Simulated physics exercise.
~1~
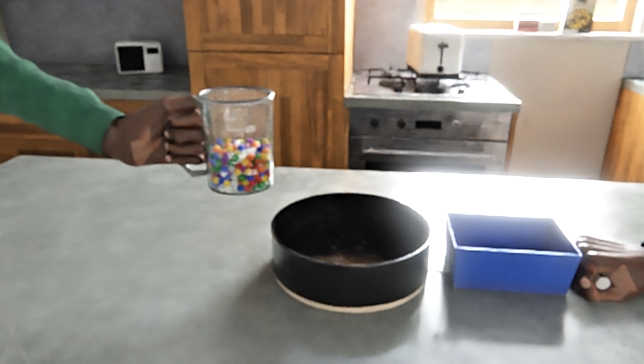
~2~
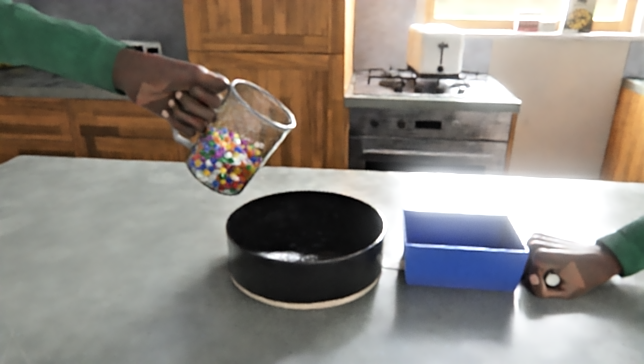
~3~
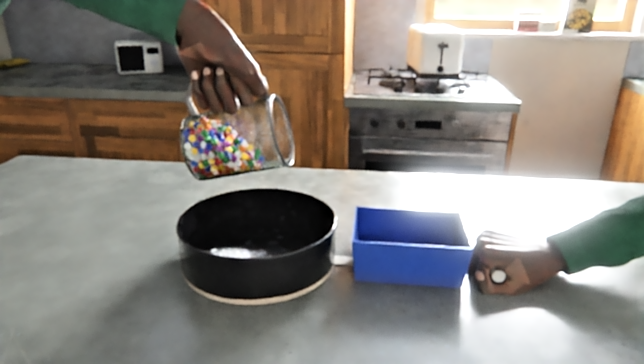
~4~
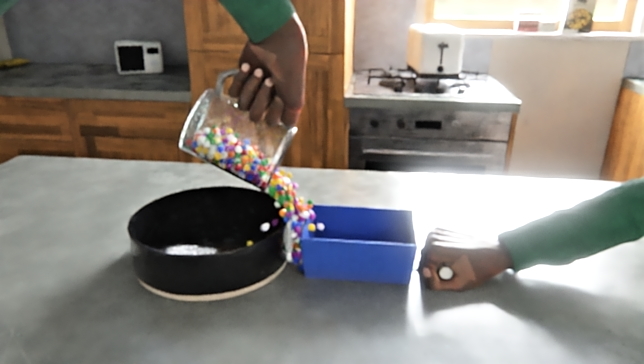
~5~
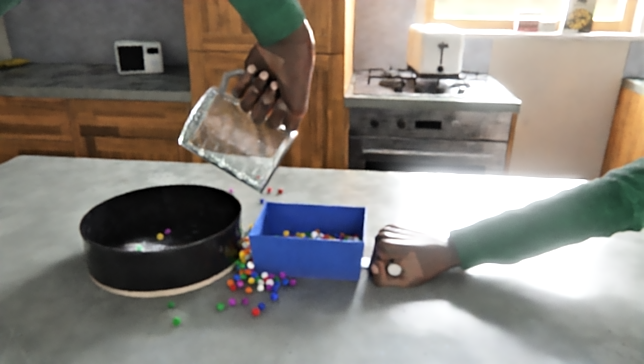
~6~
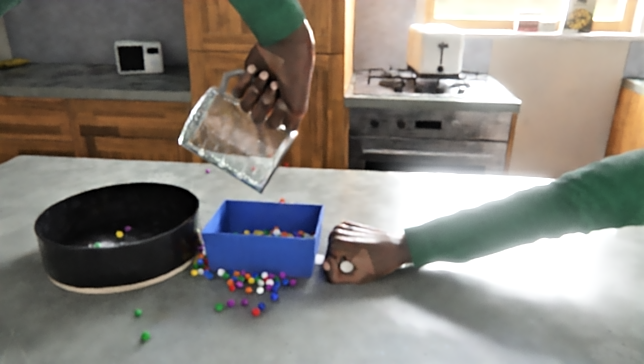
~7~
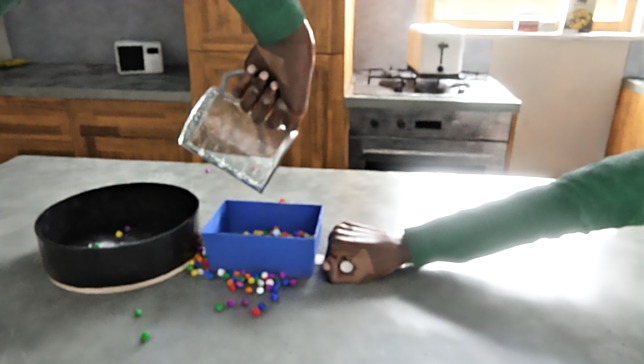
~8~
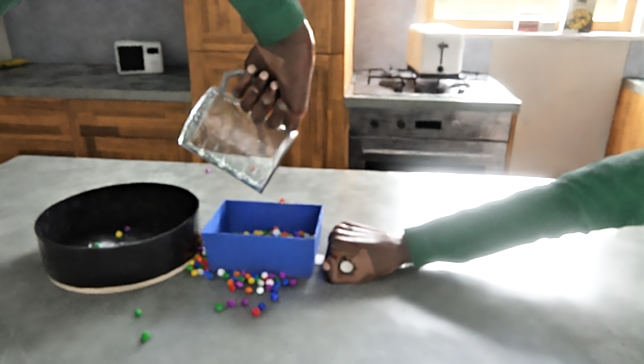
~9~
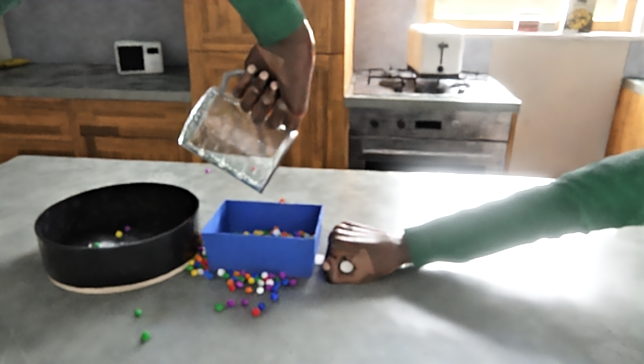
Hands sliding a black pot and blue tin left while pouring colourful beads from a jug, most landing in the tin, others spilling.
